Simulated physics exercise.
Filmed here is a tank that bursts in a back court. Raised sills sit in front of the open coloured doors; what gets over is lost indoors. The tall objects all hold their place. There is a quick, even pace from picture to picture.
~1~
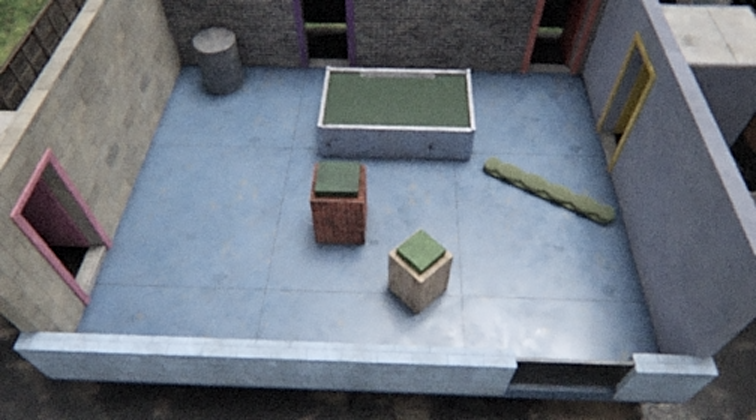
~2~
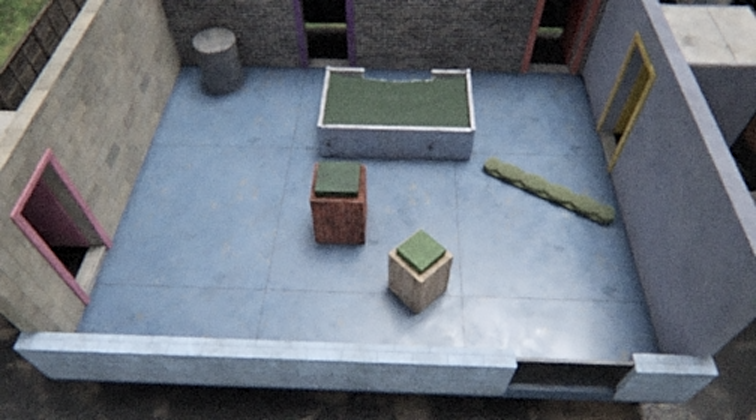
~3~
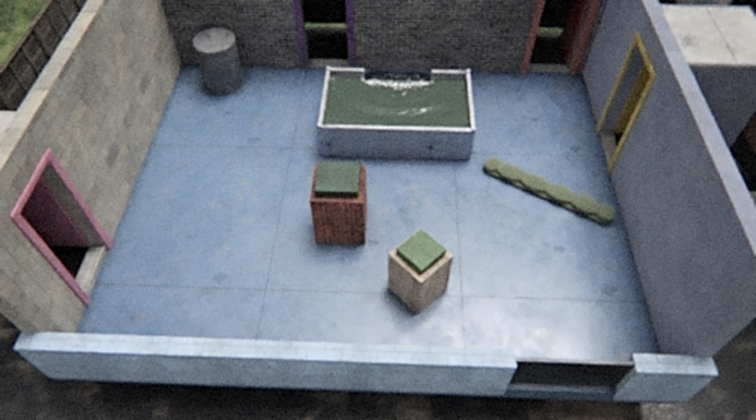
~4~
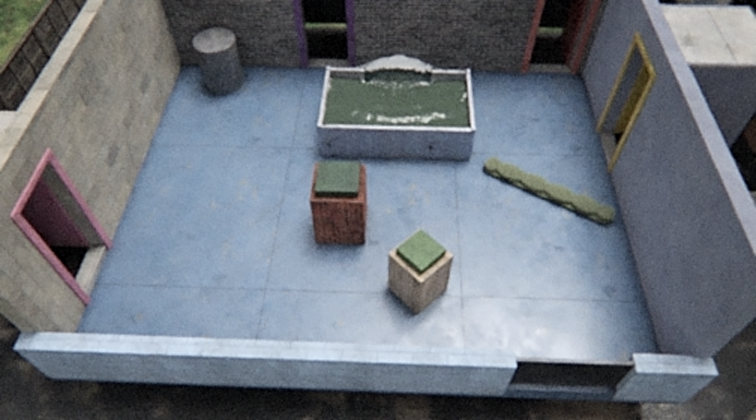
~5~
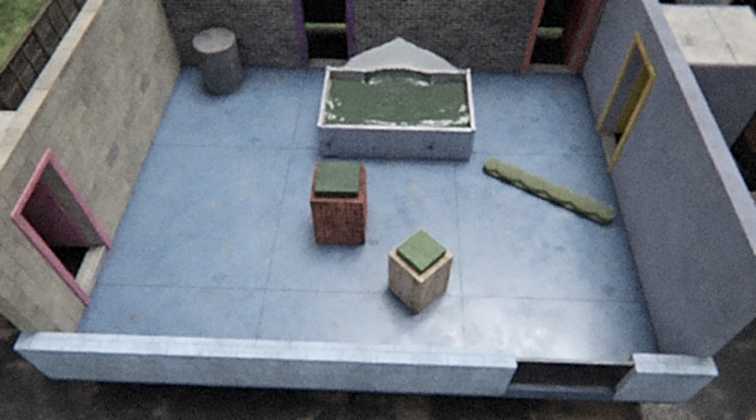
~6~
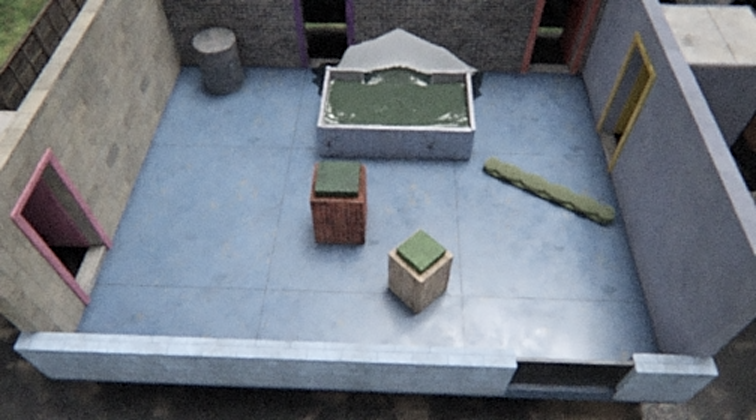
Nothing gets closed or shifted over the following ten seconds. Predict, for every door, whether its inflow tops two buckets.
Red door: Tops two buckets; pink door: Does not top two buckets; purple door: Tops two buckets; yellow door: Tops two buckets.
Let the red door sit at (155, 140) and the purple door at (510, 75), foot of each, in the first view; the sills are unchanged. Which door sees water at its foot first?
That would be the door marked purple.
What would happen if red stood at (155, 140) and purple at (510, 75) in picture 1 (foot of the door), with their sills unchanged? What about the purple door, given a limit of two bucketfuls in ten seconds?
Purple passes that mark.
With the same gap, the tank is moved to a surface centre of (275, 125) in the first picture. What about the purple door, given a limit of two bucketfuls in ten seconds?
As I see it, the purple door overshoots.
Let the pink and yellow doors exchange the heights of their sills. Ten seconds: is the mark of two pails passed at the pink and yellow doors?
Result: Pink remains short; yellow remains short.
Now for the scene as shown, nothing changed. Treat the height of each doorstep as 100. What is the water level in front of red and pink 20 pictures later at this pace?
Readings, in sequence: 330 percent and 10 percent.
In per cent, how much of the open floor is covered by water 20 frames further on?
My guess is around 35 in a hundred.
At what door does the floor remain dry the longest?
That is the one in pink.
A moment on, water covers 15 % of the floor; the red door wet at the sill, nothing in, the pink door not reached, the purple door under two buckets in, the yellow door not reached.
Next, water covers 25 % of the floor; the red door wet at the sill, nothing in, the pink door not reached, the purple door over two buckets in, the yellow door wet at the sill, nothing in.
Then, water covers 35 % of the floor; the red door under two buckets in, the pink door wet at the sill, nothing in, the purple door over two buckets in, the yellow door over two buckets in.
Later, water covers 55 % of the floor; the red door over two buckets in, the pink door wet at the sill, nothing in, the purple door far over two buckets in, the yellow door over two buckets in.
In the end, water covers 75 % of the floor; the red door far over two buckets in, the pink door wet at the sill, nothing in, the purple door far over two buckets in, the yellow door far over two buckets in.
